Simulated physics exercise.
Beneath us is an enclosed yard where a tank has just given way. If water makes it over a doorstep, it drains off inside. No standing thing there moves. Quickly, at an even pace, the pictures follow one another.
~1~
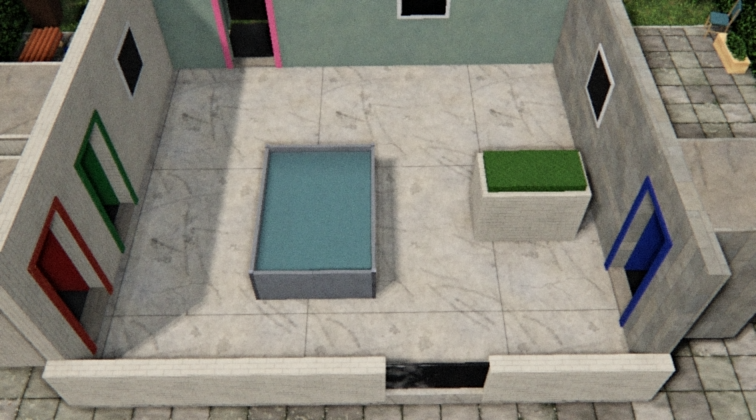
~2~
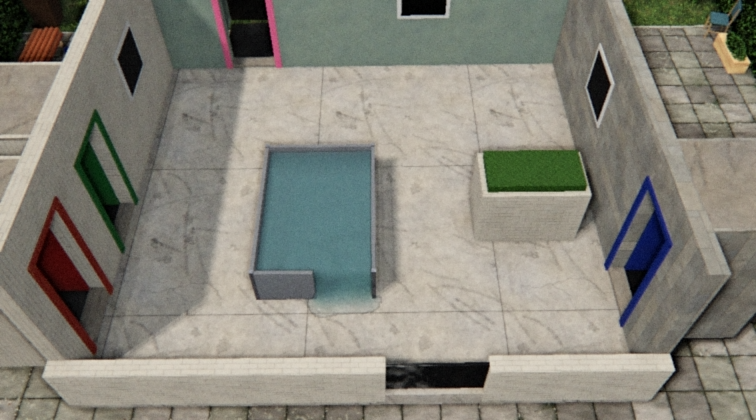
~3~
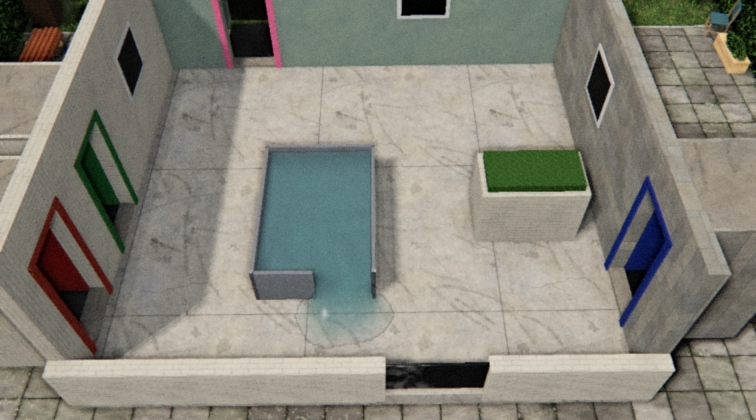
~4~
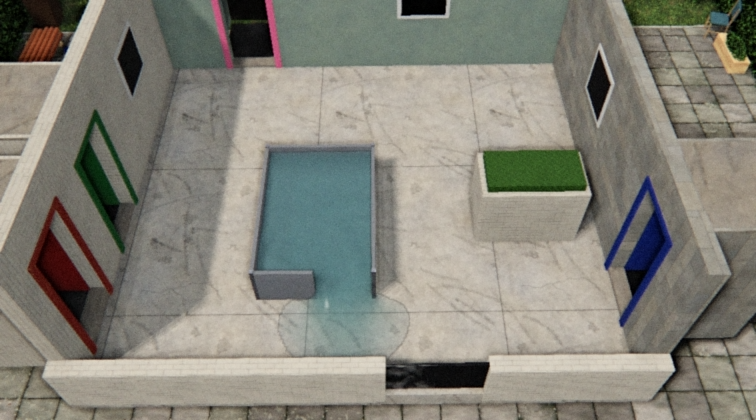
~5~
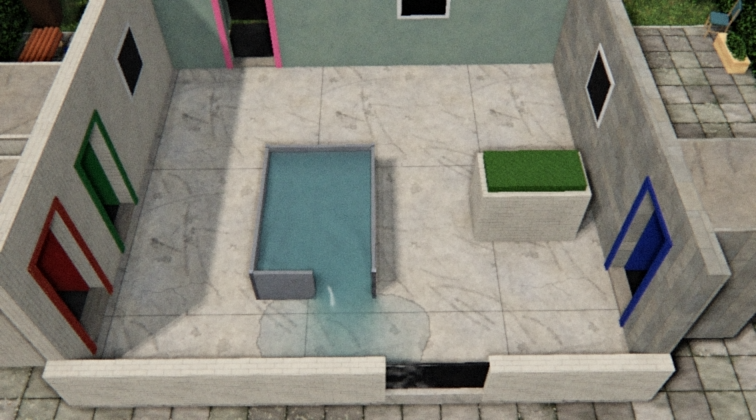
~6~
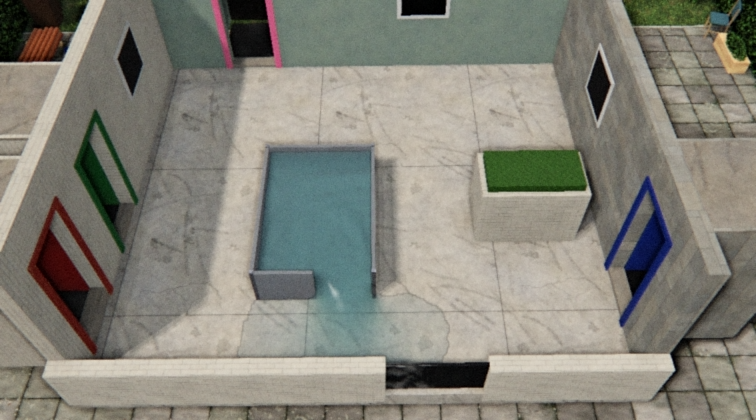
A tank in a walled yard opens at its front, and water spreads across the floor.
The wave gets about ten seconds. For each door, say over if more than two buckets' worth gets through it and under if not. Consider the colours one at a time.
Red door: Not too much gets in there; green door: Not too much gets in there; blue door: Too much gets in there; pink door: Not too much gets in there.
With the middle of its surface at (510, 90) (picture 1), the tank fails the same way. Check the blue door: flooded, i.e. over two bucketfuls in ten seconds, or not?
As far as I can tell, blue stays within limits.
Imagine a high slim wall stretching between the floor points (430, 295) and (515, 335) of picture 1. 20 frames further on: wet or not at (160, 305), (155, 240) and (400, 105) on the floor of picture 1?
In order: Soaked, soaked, untouched.
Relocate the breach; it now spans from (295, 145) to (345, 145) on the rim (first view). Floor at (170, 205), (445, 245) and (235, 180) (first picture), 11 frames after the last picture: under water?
Taken in turn they're unwetted, unwetted and unwetted.
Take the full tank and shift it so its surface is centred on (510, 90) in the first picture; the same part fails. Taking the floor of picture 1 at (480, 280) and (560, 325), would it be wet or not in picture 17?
In order: Not reached and reached by the flood.
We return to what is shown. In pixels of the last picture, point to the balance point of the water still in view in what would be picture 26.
Roughly (339, 277) in the last picture.
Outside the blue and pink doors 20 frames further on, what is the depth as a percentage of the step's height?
Roughly 210 and 0 %.
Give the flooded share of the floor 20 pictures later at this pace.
Near 35 in a hundred.
A moment on, water covers 10 % of the floor; the red door not reached, the green door not reached, the blue door not reached, the pink door not reached.
Next, water covers 25 % of the floor; the red door wet at the sill, nothing in, the green door not reached, the blue door wet at the sill, nothing in, the pink door not reached.
Then, water covers 35 % of the floor; the red door wet at the sill, nothing in, the green door wet at the sill, nothing in, the blue door over two buckets in, the pink door not reached.
Later, water covers 65 % of the floor; the red door wet at the sill, nothing in, the green door wet at the sill, nothing in, the blue door far over two buckets in, the pink door not reached.
In the end, water covers 90 % of the floor; the red door wet at the sill, nothing in, the green door wet at the sill, nothing in, the blue door far over two buckets in, the pink door wet at the sill, nothing in.
